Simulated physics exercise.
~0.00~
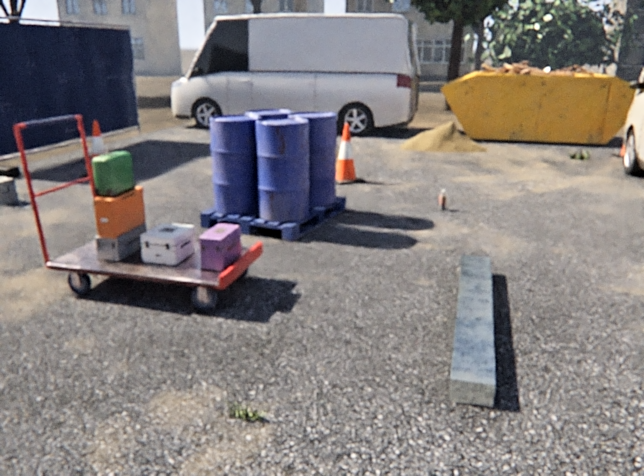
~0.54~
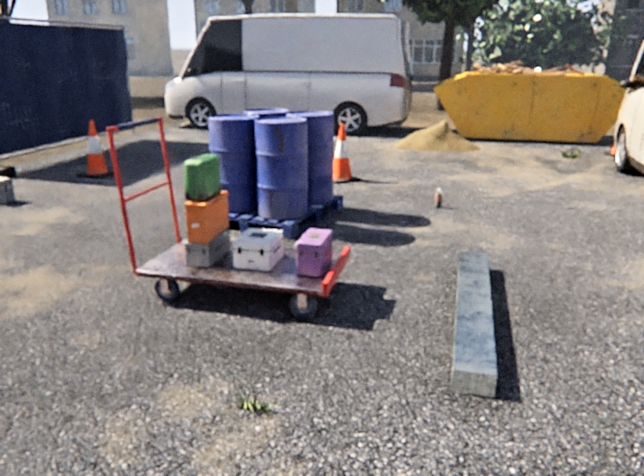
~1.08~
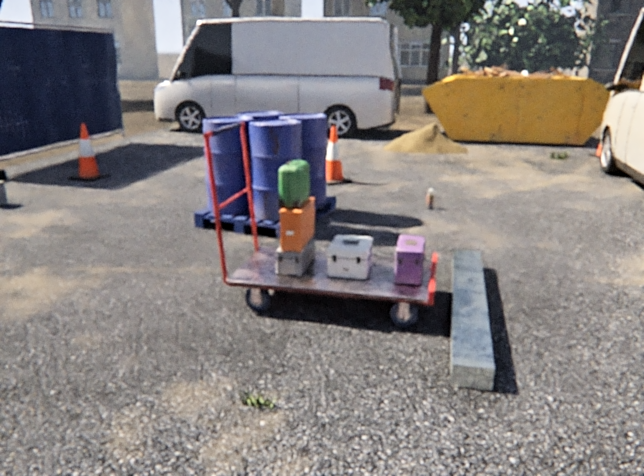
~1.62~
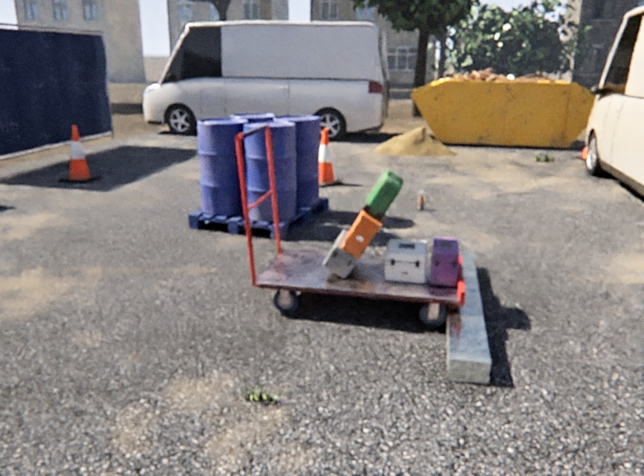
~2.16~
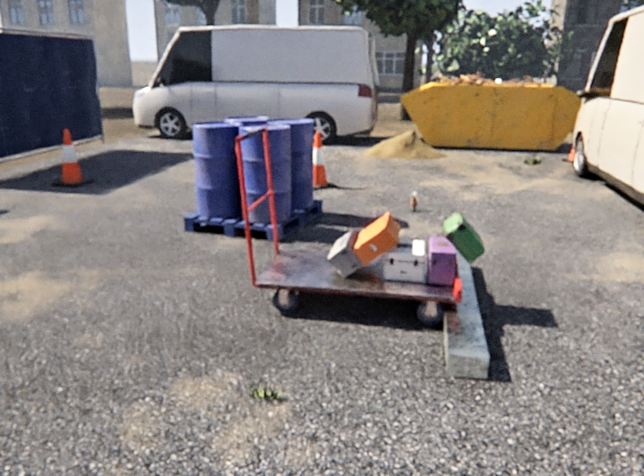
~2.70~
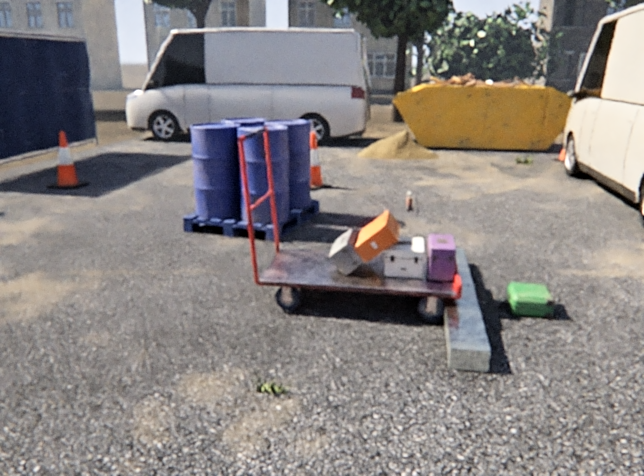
A white van is parked behind a paved yard seen from slightly above, with a yellow skip, blue barrels on a pallet and orange cones nearby. A flat trolley with a red handle rolls right, carrying a green case on an orange box and a grey toolbox, with white and purple toolboxes ahead. It stops abruptly at a kerb. The stack tips forward, and the green case tumbles over the purple box and off the front. It comes to rest on the ground beyond the kerb, while the orange box leans on the white toolbox beside the tilted grey one.
